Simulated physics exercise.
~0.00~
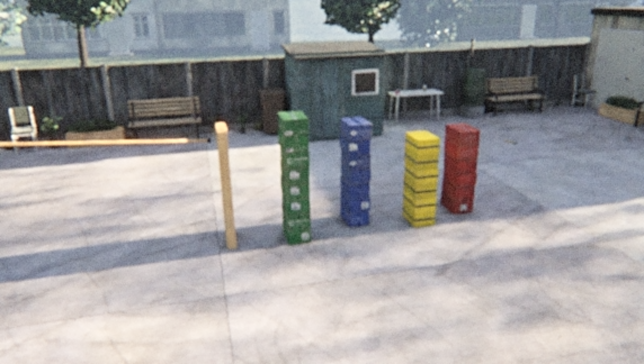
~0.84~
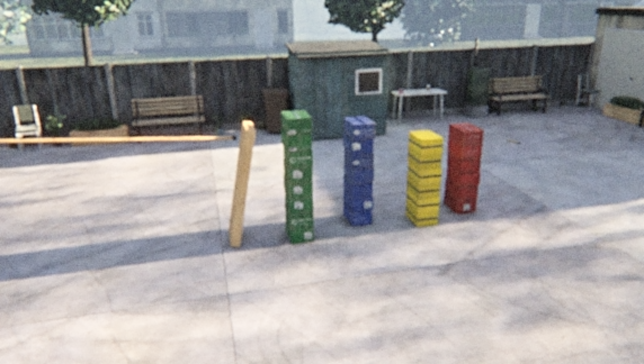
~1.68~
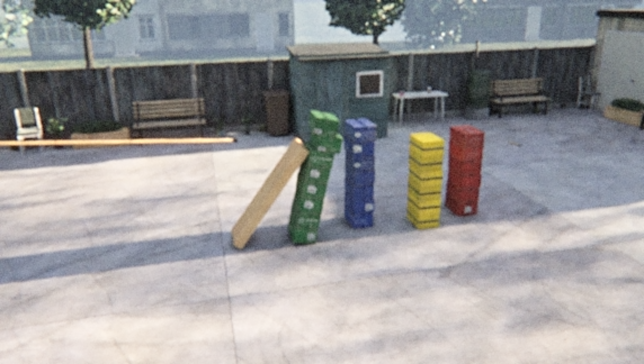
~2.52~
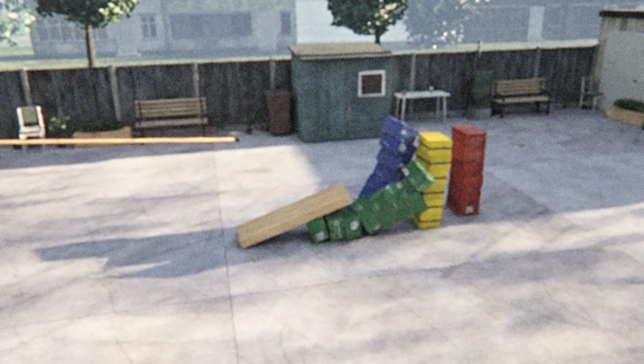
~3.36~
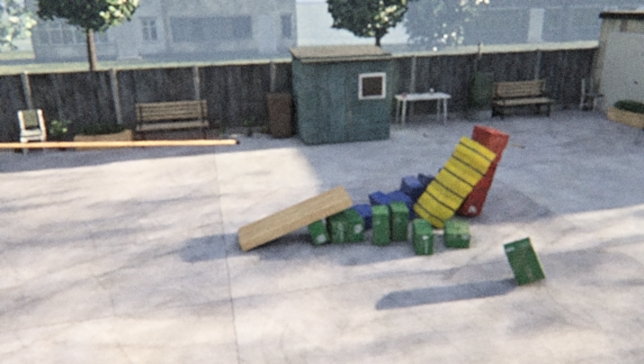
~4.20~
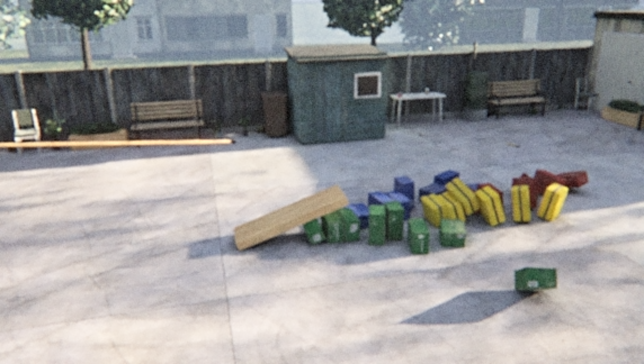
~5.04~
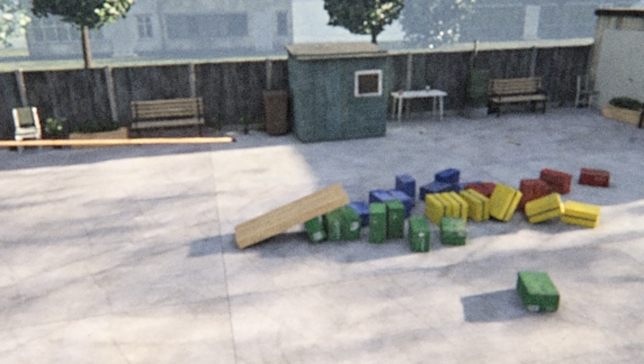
Four stacks of taped cartons, green, blue, yellow and red from left to right, stand on a paved yard beside an upright wooden board, seen from slightly above by a gently swaying camera. Behind them are a fence, benches and a small shed. The board tips right and pushes into the green stack, which leans and buckles against the blue and yellow ones. Blue collapses, then yellow topples against red and both go down. One green carton tumbles toward the front right. Finally the cartons lie scattered rightward, with the board resting aslant on the green ones.
